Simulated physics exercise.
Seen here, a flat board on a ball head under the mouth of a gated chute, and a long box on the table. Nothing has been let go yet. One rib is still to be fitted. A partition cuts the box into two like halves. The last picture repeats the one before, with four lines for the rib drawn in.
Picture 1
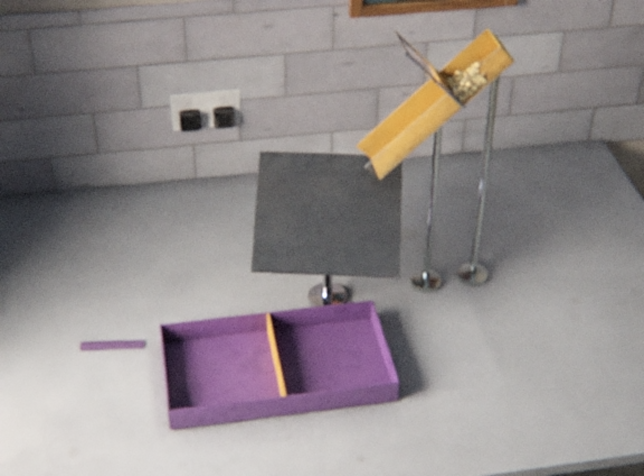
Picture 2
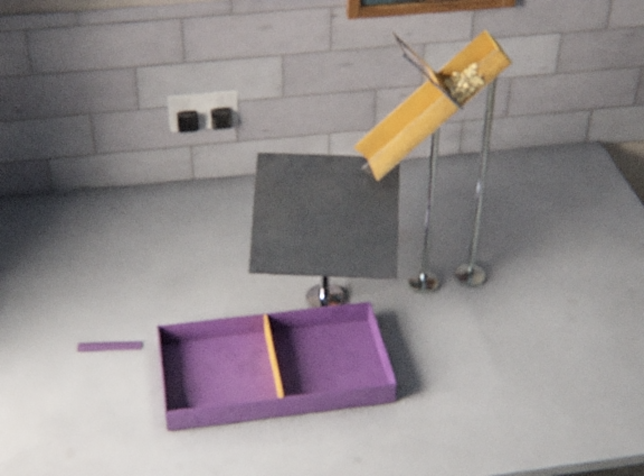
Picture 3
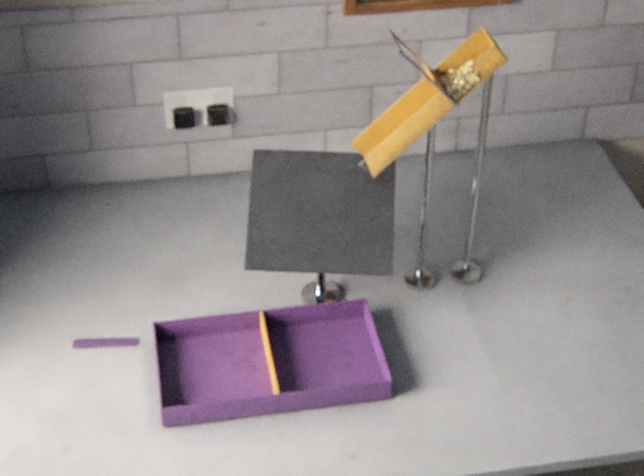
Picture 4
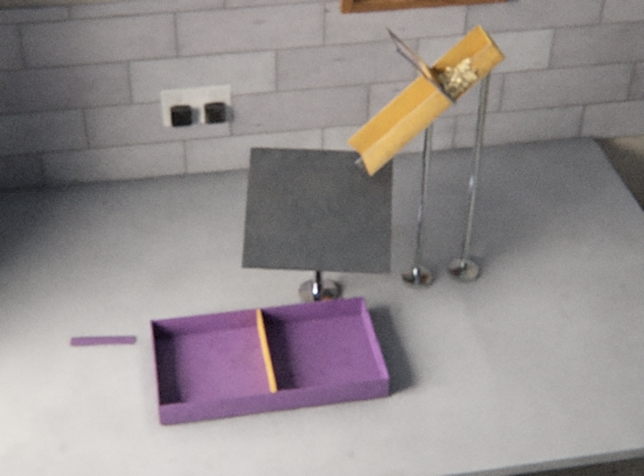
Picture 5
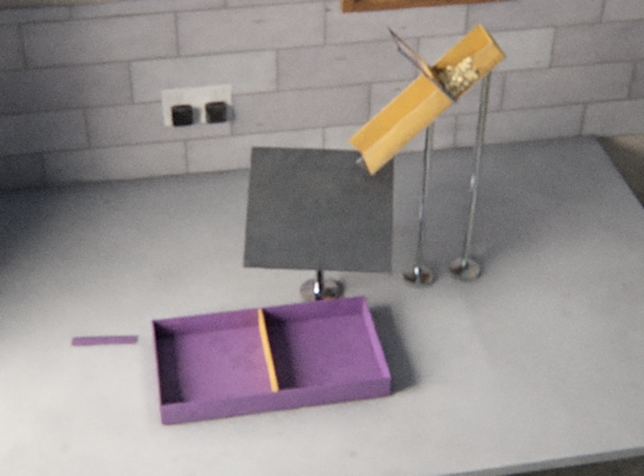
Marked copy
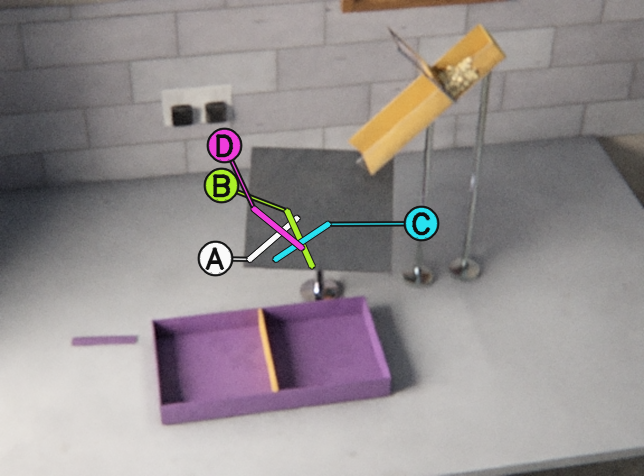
The view shifts very slightly while the beans, yellow chute, dark board and purple box stay still.
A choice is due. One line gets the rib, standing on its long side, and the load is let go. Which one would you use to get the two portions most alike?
The best line is A.
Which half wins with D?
Right.
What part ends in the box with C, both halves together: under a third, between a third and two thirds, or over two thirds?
Over two thirds.
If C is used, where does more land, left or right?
The left half.
On the marked copy, line A from (297, 218) to (249, 259); line B from (287, 211) to (312, 265); line C from (328, 224) to (275, 259); line D from (254, 208) to (301, 247).
For line A, of what is caught, about two thirds in the left half, about a third in the right.
For line B, of what is caught, a small part in the left half, nearly all in the right.
For line C, of what is caught, most in the left half, about a quarter in the right.
For line D, of what is caught, a stray few in the left half, nearly all in the right.
